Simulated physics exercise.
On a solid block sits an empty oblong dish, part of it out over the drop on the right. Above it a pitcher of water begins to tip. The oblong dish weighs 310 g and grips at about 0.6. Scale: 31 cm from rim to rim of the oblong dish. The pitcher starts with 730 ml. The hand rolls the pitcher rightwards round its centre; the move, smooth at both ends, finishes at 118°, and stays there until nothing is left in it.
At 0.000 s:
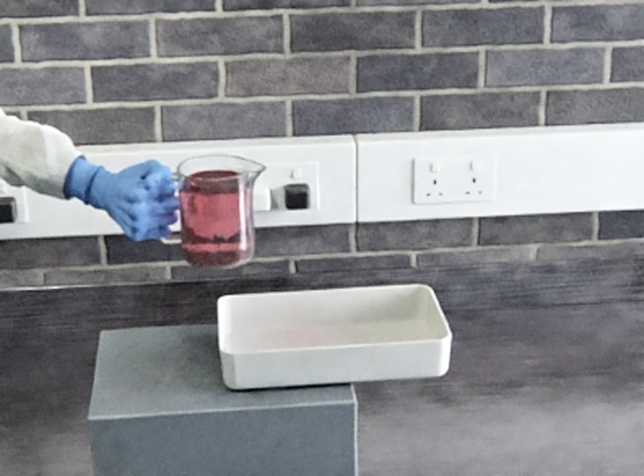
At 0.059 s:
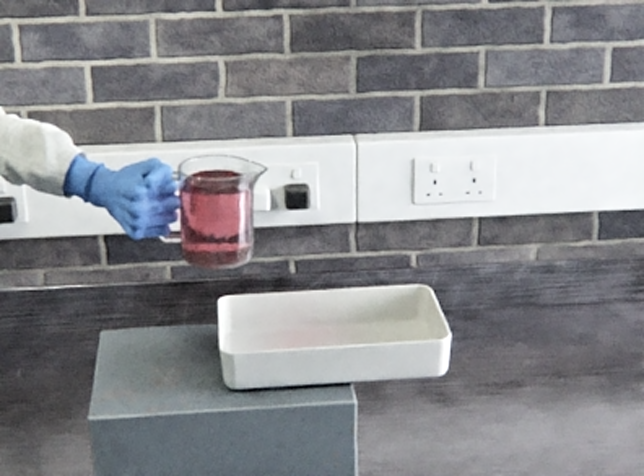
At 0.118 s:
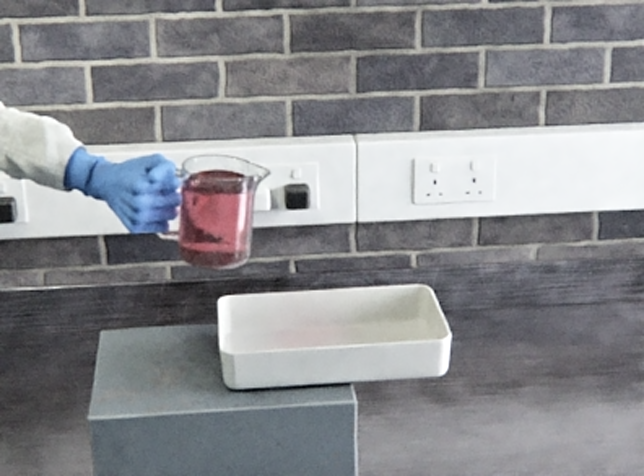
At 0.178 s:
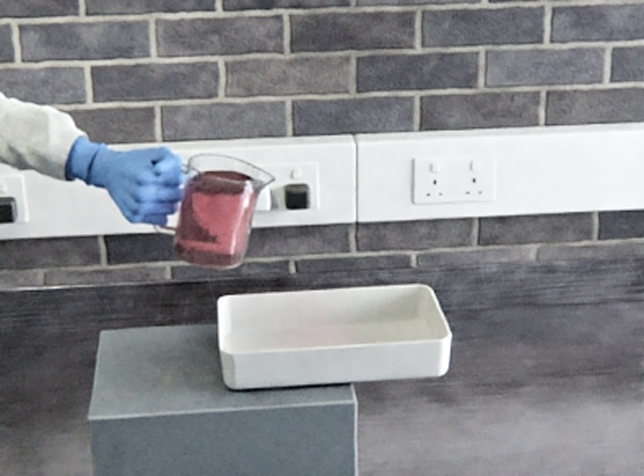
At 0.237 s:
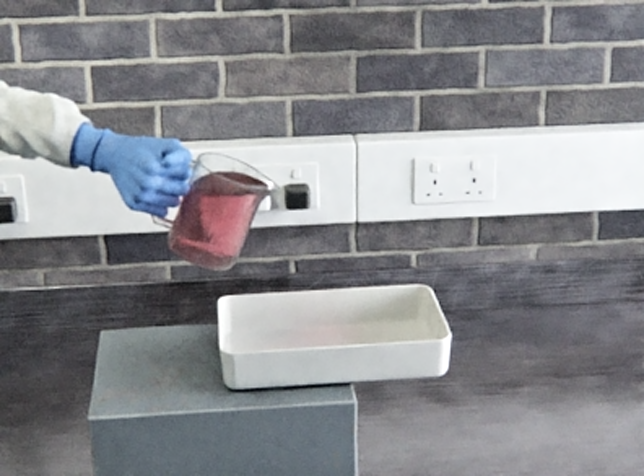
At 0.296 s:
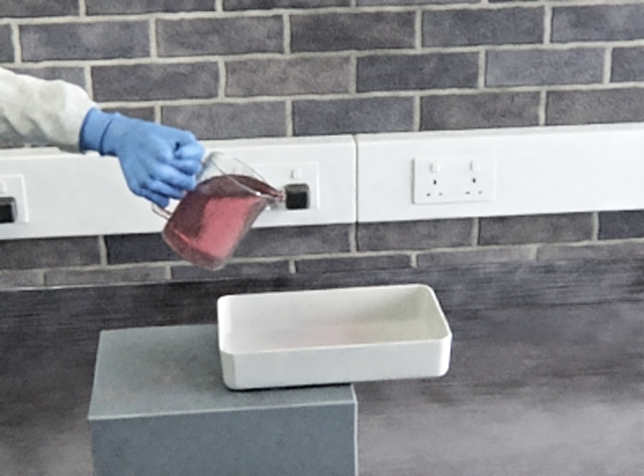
Above a white oblong dish on a block, a gloved hand tilts a pitcher of reddish liquid rightwards.
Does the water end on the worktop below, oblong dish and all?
This oblong dish stays put.
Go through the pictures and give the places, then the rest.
In the first frame, it leans 0°; its right rim is at (266, 166); the water meets the walls at (180, 181) and (252, 178); the oblong dish's rim runs from (219, 325) to (440, 312); the block's edge is at (355, 402).
In the second frame, it leans 2°; its right rim is at (268, 168); the water meets the walls at (181, 181) and (253, 179).
In the third frame, it leans 6°; its right rim is at (271, 172); the water meets the walls at (183, 181) and (256, 180).
In the fourth frame, it leans 13°; its right rim is at (276, 178); the water meets the walls at (185, 184) and (261, 182).
In the fifth frame, it leans 23°; its right rim is at (281, 188); the water meets the walls at (185, 194) and (270, 184).
In the sixth frame, it leans 34°; its right rim is at (284, 200); the water meets the walls at (180, 202) and (278, 191); 1 per cent is over the edge.
After 0.60 s the tilt is 99° and 57 per cent is still to pour; the oblong dish lies level with 17 per cent in it.
After 0.83 s the tilt is 118° and 9 per cent is still to pour; the oblong dish lies level with 63 per cent in it.
After 1.06 s the tilt is 118° and 0 per cent is still to pour; the oblong dish lies level with 83 per cent in it.
After 1.32 s the tilt is 118° and 0 per cent is still to pour; the oblong dish lies level with 85 per cent in it.
In the end the oblong dish lies level with 85 per cent in it.
